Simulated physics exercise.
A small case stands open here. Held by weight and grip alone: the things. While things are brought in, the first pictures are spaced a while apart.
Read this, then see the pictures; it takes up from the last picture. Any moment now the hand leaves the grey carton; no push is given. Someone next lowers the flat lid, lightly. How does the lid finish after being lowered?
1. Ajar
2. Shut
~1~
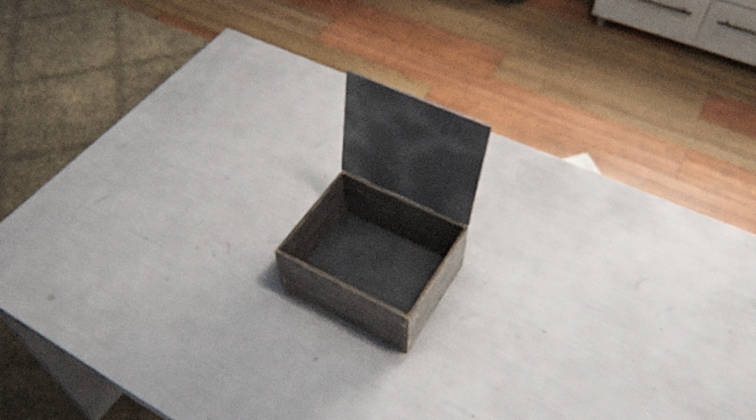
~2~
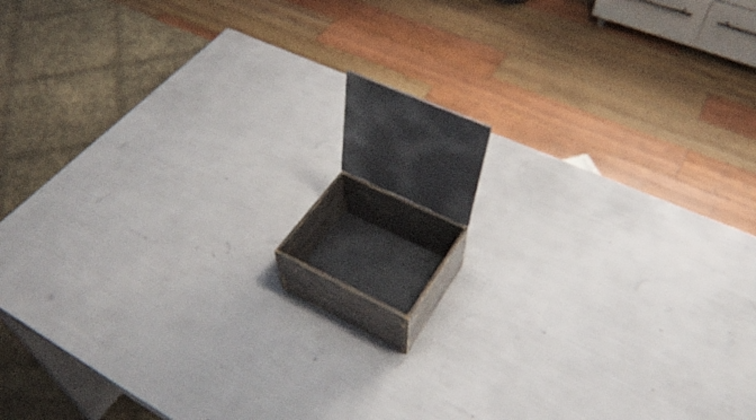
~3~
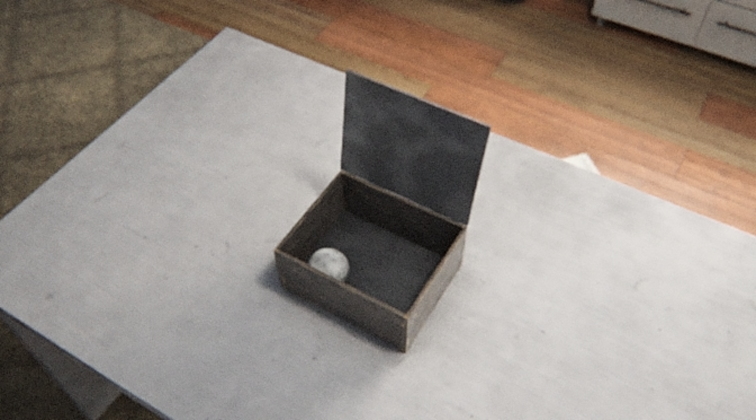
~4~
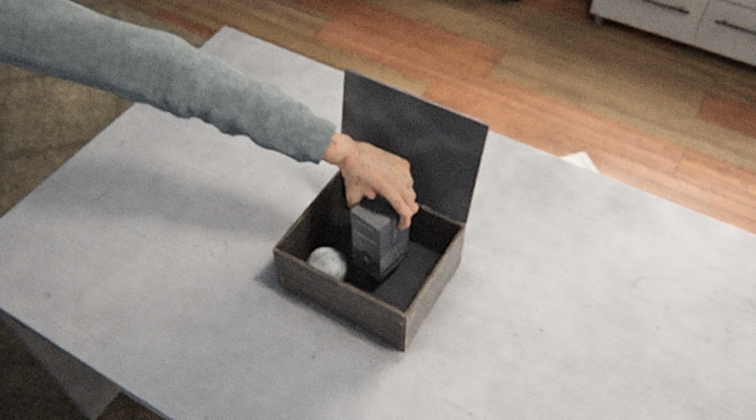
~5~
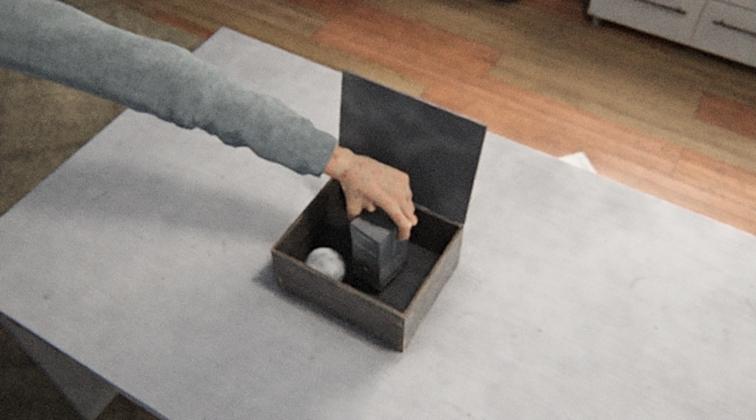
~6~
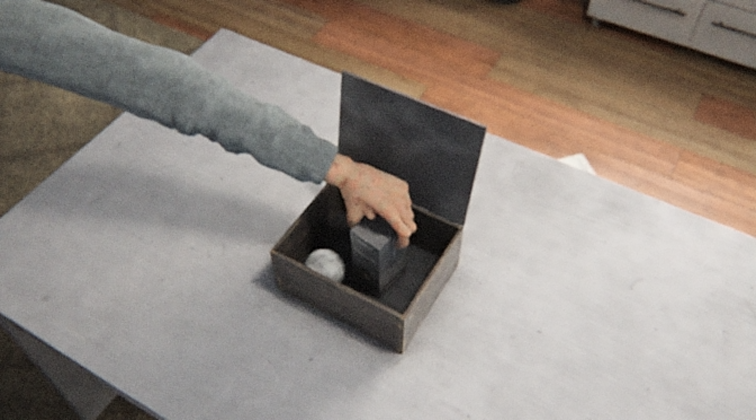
Option 1: Ajar.
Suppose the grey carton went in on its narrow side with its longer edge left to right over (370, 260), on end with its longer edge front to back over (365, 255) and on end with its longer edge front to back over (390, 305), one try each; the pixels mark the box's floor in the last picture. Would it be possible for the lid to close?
Try one: The lid comes all the way down; try two: It remains open; try three: It remains open.
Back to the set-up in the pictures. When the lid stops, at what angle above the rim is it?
Measured angle - around 40°.
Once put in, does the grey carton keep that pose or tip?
As it turns out, the grey carton keeps its original angle.
Then, 1.20 s on from there, lid starting down.
Then, 1.60 s on from there, lid 58° above the rim.
In the end, lid 39° above the rim; both unmoved. At the end, from the last picture's camera, grey carton near (380, 252).
